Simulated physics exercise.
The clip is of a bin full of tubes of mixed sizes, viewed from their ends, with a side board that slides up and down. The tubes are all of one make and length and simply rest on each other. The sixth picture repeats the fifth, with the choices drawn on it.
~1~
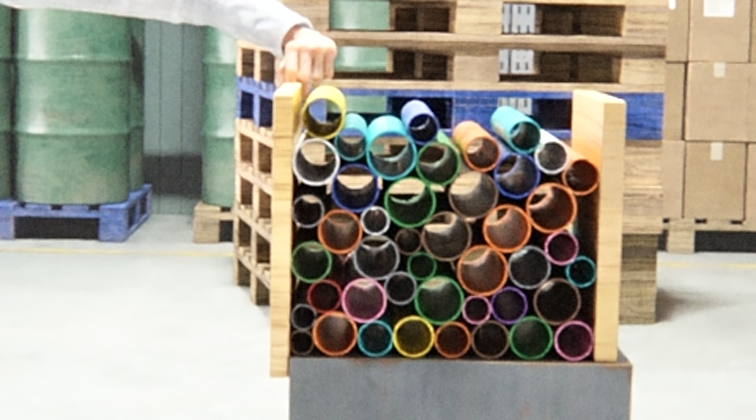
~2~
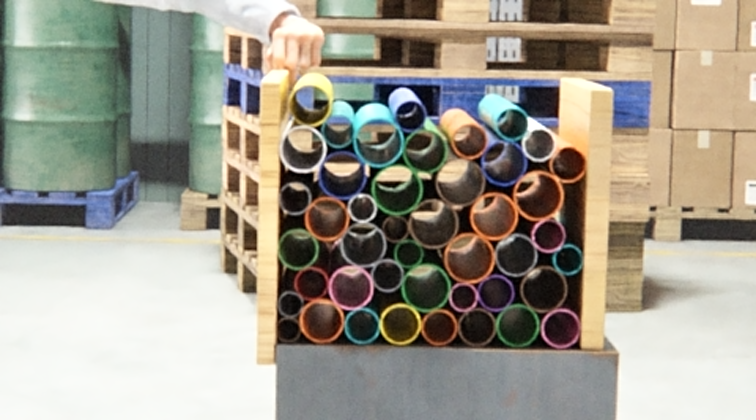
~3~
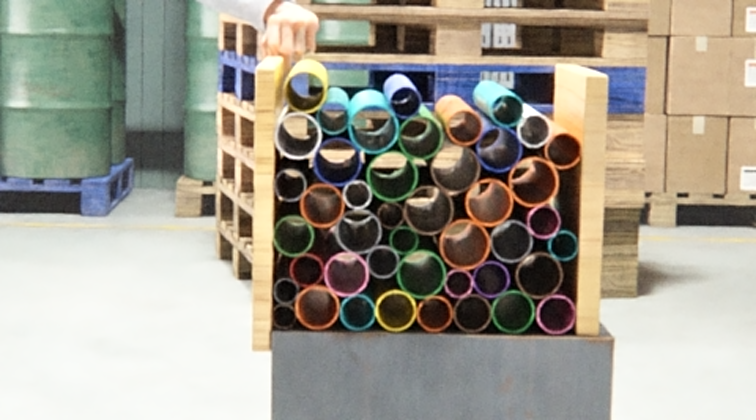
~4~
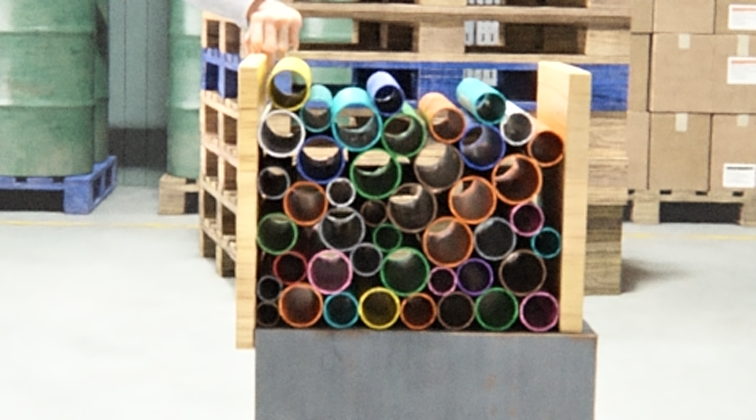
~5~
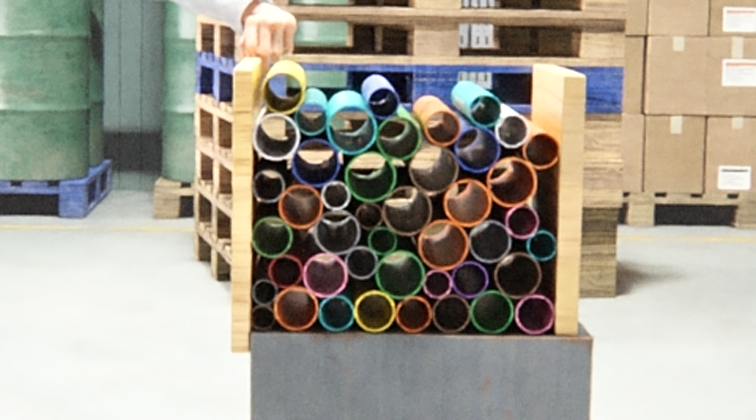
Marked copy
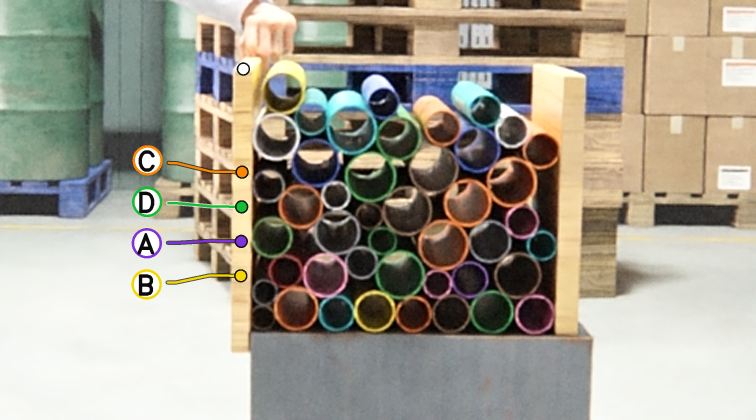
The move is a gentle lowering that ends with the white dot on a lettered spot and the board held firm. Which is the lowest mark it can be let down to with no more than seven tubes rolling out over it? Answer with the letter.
The last mark within the limit is A.
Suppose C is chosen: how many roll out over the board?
At C the number is one.
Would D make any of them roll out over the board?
Yes, at D.
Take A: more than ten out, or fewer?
At A, fewer than ten.
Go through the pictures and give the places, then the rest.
The first picture shows a grey tube (529, 267); an orange tube (507, 228); an orange tube (551, 208).
The second picture shows an orange tube (538, 196); a turquoise tube (379, 142).
The third picture shows a turquoise tube (333, 117); side board (269, 192).
The fourth picture shows a brown tube (267, 314); a brown tube (456, 310).
The fifth picture shows a pink tube (325, 275); a grey tube (361, 262); a grey tube (490, 241).
On the marked copy, A at (241, 241); B at (241, 276); C at (242, 172); D at (241, 207); the white dot at (243, 69).
Taking A. A third of the way, top of the board (252, 145).
Two thirds of the way, top of the board (251, 231).
When it is over, top of the board (251, 241), about four out over the board.
As for the rest, B more than seven out over the board; C one out over the board; D one out over the board.
